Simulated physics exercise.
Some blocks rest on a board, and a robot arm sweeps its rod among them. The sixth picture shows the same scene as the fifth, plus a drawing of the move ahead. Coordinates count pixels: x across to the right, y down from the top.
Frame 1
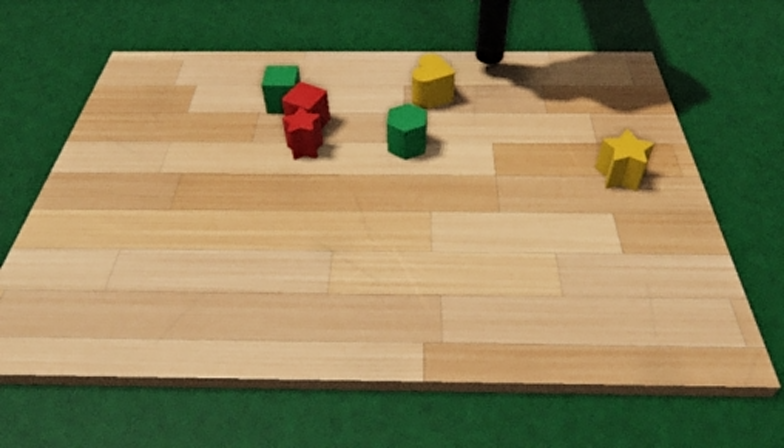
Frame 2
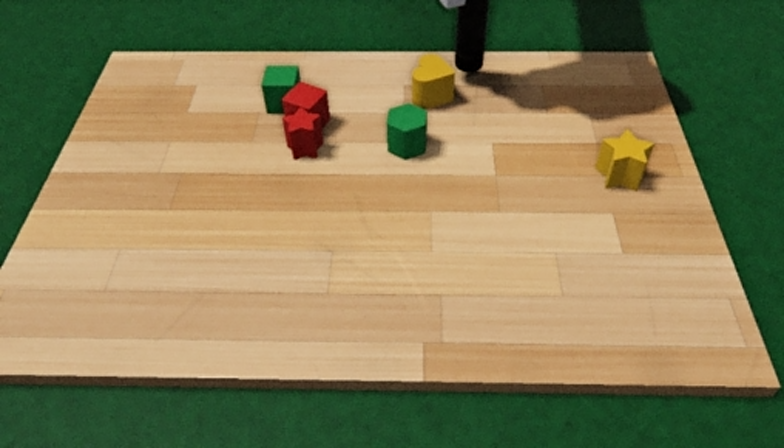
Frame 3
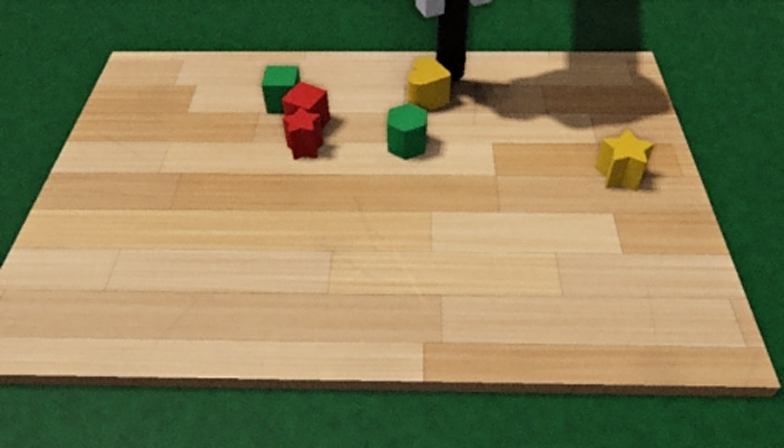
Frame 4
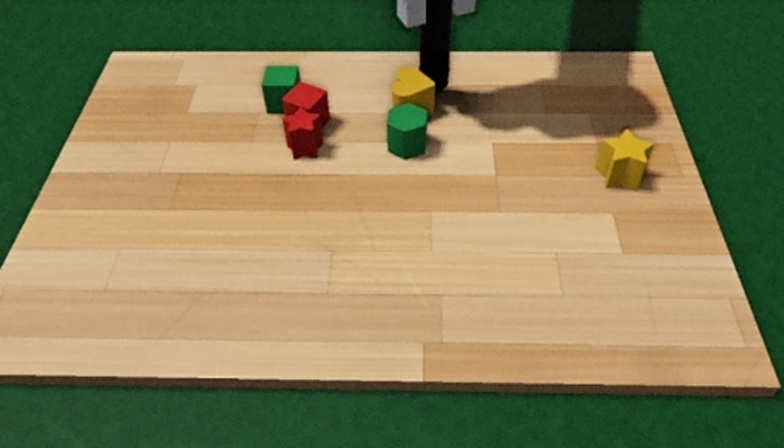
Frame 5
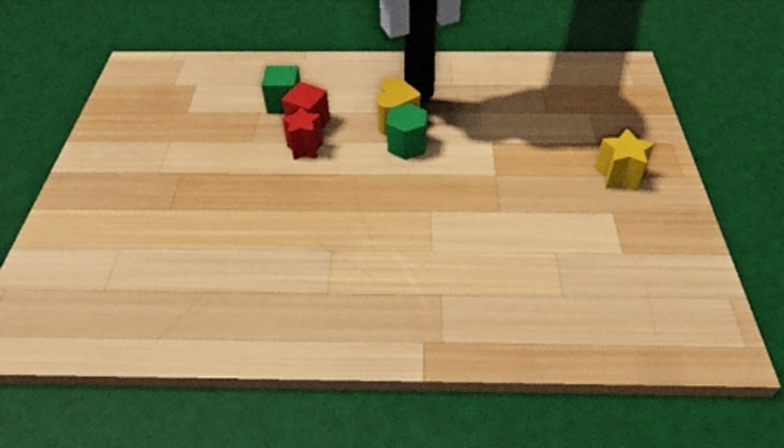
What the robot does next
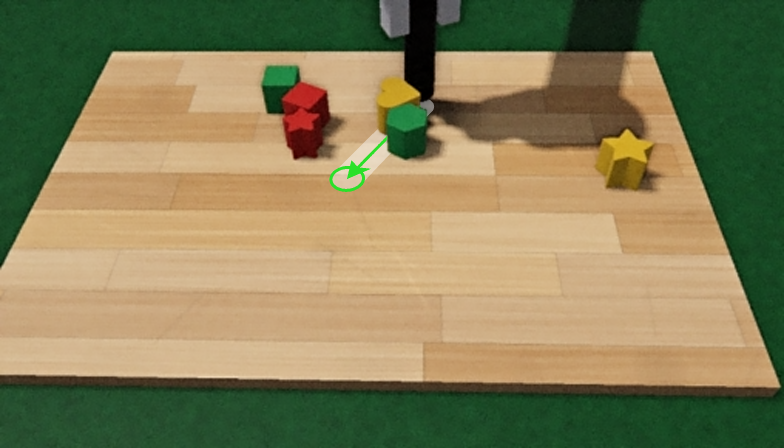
On a wooden board scattered with red, green and yellow blocks, a robot arm's black rod moved left and pushed the yellow heart-shaped block a short way toward the viewer's left, beside the green hexagonal block.
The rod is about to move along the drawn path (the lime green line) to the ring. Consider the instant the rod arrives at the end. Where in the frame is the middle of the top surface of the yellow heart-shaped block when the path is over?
The middle of its upper face will lie at (326, 127).
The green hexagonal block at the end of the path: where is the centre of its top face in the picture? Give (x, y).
At roughly (402, 138).
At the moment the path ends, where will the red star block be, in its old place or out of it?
If the rod follows that path, the red star block ends up shifted.
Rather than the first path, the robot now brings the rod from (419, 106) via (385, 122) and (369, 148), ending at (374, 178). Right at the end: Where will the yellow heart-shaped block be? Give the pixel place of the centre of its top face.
For the centre of its top, I'd go with (333, 139).
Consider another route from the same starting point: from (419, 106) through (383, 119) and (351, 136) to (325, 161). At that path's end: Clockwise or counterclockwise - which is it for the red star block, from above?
Top view: Clockwise.
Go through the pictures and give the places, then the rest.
The first picture shows tip of the rod at (489, 57), middles of tops, red star block at (301, 119), red square block at (305, 94), yellow heart-shaped block at (432, 68), green hexagonal block at (407, 116).
The second picture shows rod at (469, 65), nothing pushed.
The third picture shows rod at (450, 74), yellow heart-shaped block at (427, 71).
The fourth picture shows rod at (434, 84), yellow heart-shaped block at (411, 81).
The fifth picture shows rod at (419, 94), red star block at (301, 119), red square block at (305, 94), yellow heart-shaped block at (396, 92), green hexagonal block at (407, 116).
The line goes from (419, 106) to (347, 179).
On the path given first. One third of the way, rod at (396, 116); yellow heart-shaped block at (364, 109); green hexagonal block at (406, 123), turned 20° anticlockwise.
Two thirds of the way, rod at (372, 140); red star block at (297, 119); yellow heart-shaped block at (335, 123), turned 55° clockwise; green hexagonal block at (402, 137), turned 80° anticlockwise.
At the end, rod at (346, 166); red star block at (290, 118), turned 15° clockwise; red square block unmoved; yellow heart-shaped block at (326, 127), turned 70° clockwise; green hexagonal block at (402, 138), turned 85° anticlockwise.
